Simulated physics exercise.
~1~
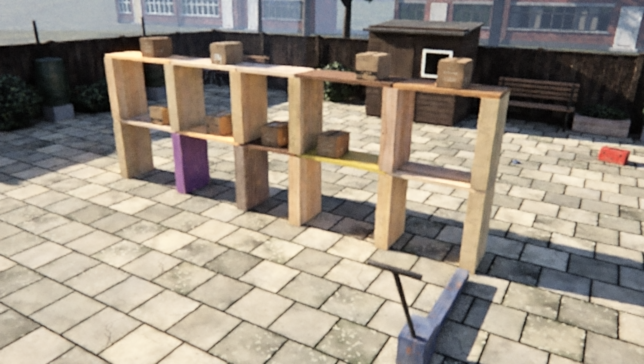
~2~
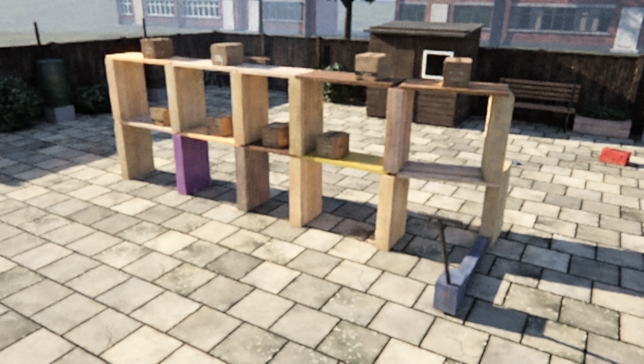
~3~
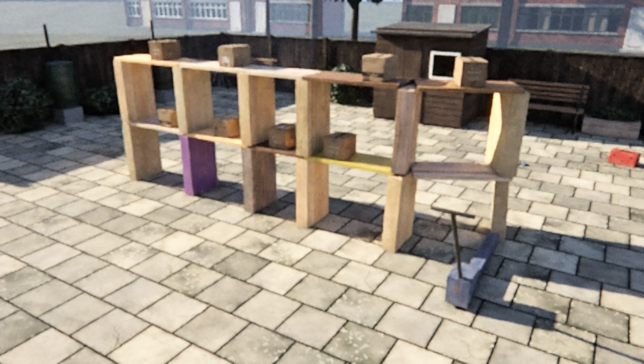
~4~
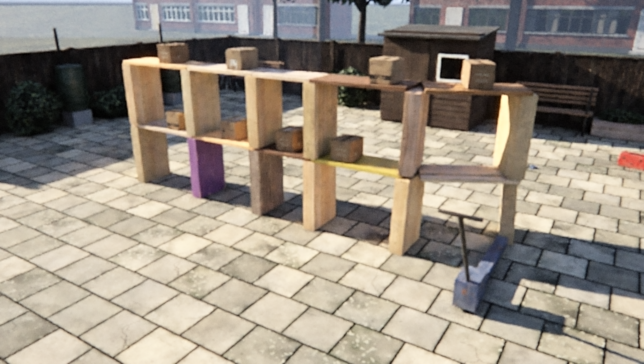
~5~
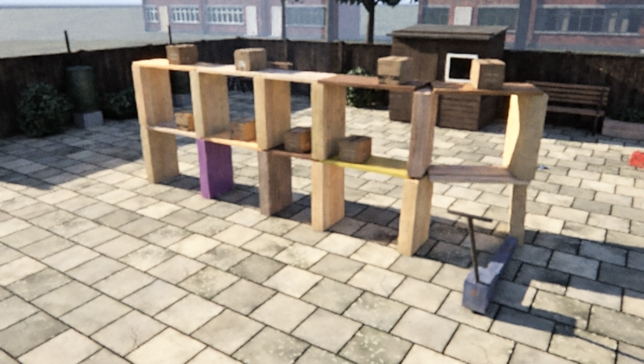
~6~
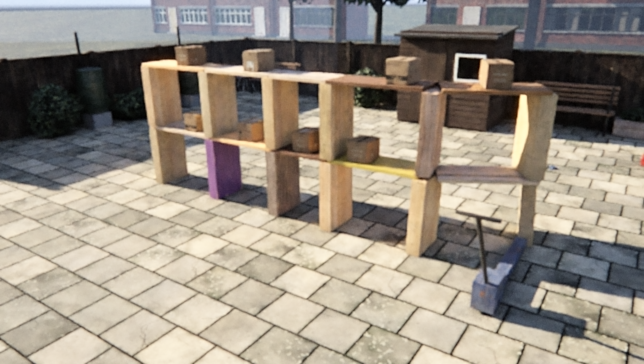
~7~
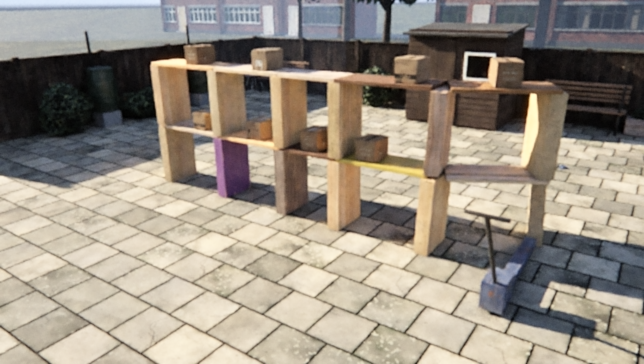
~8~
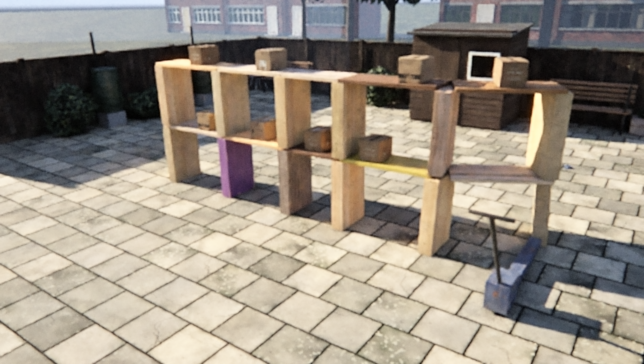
A long, two-tier shelf of pale timber slabs and boards stands on a sunlit paved yard, seen from slightly above, with a dark fence, a small shed and a bench behind. Small brown boxes sit on both tiers, a purple upright stands low toward the left, and a yellow board lies right of centre. At first a grey-blue floor jack with an upright handle is in the foreground at lower right. It moves in to the base of the right end, where the end slabs shift and tilt slightly. The view drifts left, the jack rests there, and the whole shelf stays standing with its boxes in place.
